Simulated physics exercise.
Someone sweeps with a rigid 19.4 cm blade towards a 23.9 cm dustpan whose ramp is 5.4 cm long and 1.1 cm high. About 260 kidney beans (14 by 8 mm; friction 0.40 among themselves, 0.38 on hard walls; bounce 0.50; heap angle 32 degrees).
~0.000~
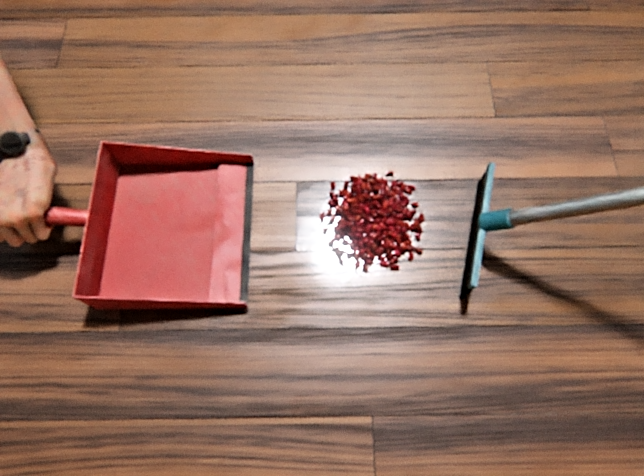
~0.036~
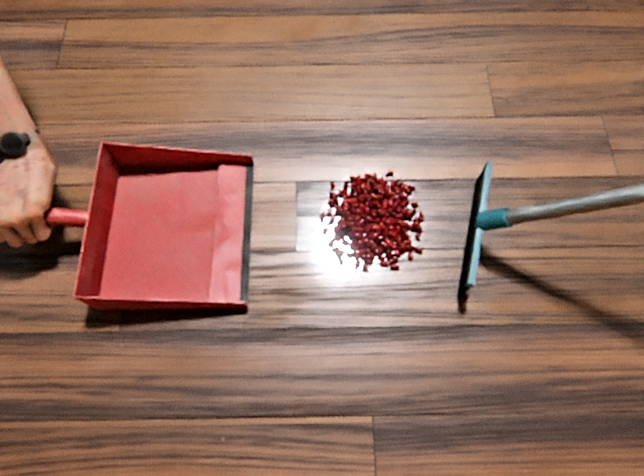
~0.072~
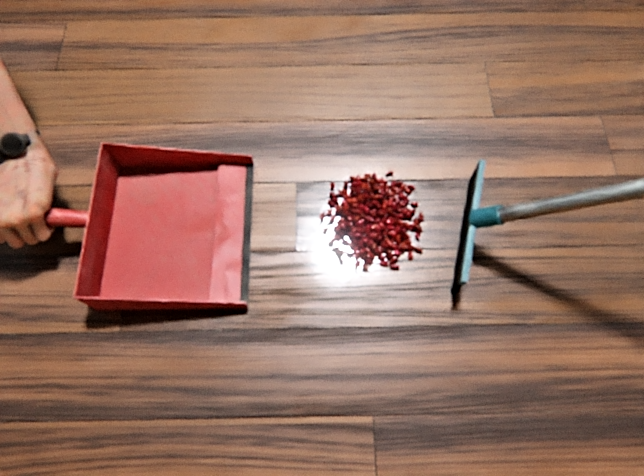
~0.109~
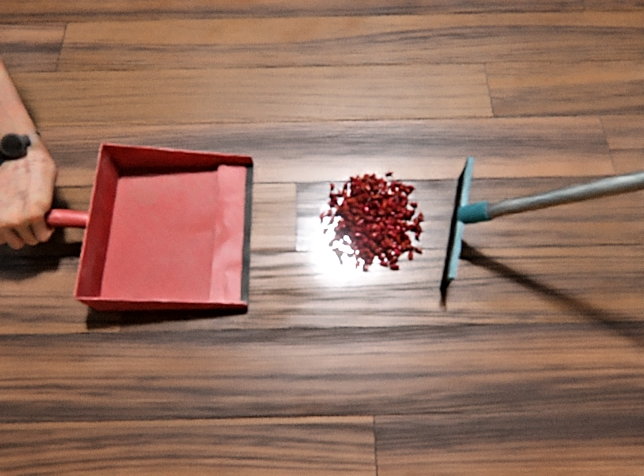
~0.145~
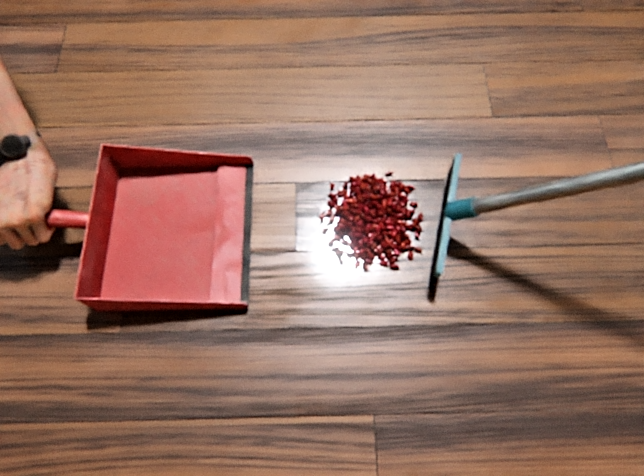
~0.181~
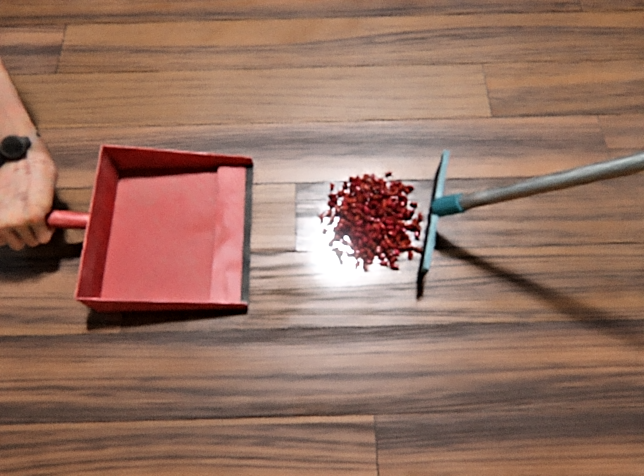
A blue-green blade on a long handle slid left across the wooden floor until it was right beside a heap of red beans, while a hand held a red dustpan still on the left.
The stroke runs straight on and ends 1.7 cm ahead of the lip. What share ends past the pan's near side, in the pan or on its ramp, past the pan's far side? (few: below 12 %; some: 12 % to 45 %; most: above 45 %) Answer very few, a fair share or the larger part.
Near side very few, pan a fair share, far side a fair share.
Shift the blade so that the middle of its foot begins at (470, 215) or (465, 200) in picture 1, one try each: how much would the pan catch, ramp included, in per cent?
About 20 and 15 per cent.
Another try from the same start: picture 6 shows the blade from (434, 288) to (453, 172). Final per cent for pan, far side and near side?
Pan 5, far 5, near 0.
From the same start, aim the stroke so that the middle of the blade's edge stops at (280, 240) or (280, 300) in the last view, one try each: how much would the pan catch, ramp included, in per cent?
Some 15 and 0 per cent.
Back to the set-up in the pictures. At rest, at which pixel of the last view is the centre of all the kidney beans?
Near (257, 186).
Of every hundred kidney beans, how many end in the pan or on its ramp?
Roughly 25 per cent.
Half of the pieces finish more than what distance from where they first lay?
Roughly 20 cm.
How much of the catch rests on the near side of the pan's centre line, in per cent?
Roughly 10 per cent.
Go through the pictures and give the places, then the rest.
Blade from (472, 285) to (490, 169), moved 0.0 cm, 0 of the pieces shifted so far; middle of the pieces at (372, 219); pan at (167, 232), in the first picture.
Blade from (470, 284) to (487, 168), moved 0.3 cm, 0 of the pieces shifted so far; middle of the pieces at (372, 219), in the second picture.
Blade from (463, 281) to (480, 166), moved 1.3 cm, 0 of the pieces shifted so far; middle of the pieces at (372, 219), in the third picture.
Blade from (451, 277) to (469, 163), moved 2.9 cm, 0 of the pieces shifted so far; middle of the pieces at (371, 219), in the fourth picture.
Blade from (438, 273) to (457, 160), moved 4.7 cm, 0 of the pieces shifted so far; middle of the pieces at (371, 219), in the fifth picture.
Blade from (425, 269) to (445, 157), moved 6.5 cm, 0 of the pieces shifted so far; middle of the pieces at (371, 219); pan at (168, 234). The blade's pace is about 0.50 m/s, heading 19 degrees away from the viewer's side, in the sixth picture.
After 0.43 s, middle of the blade 16 cm from the lip; 0 % over the lip, far side 5 %, near side 0 %.
Then, at 0.59 s, middle of the blade 8 cm from the lip; 0 % over the lip, far side 20 %, near side 0 %.
Then, at 0.88 s, middle of the blade 4 cm from the lip; 25 % over the lip, far side 25 %, near side 0 %.
At rest (2.3 s), near side 0 %, pan 25 %, far side 25 %, in front of the lip or behind the blade 45 %.
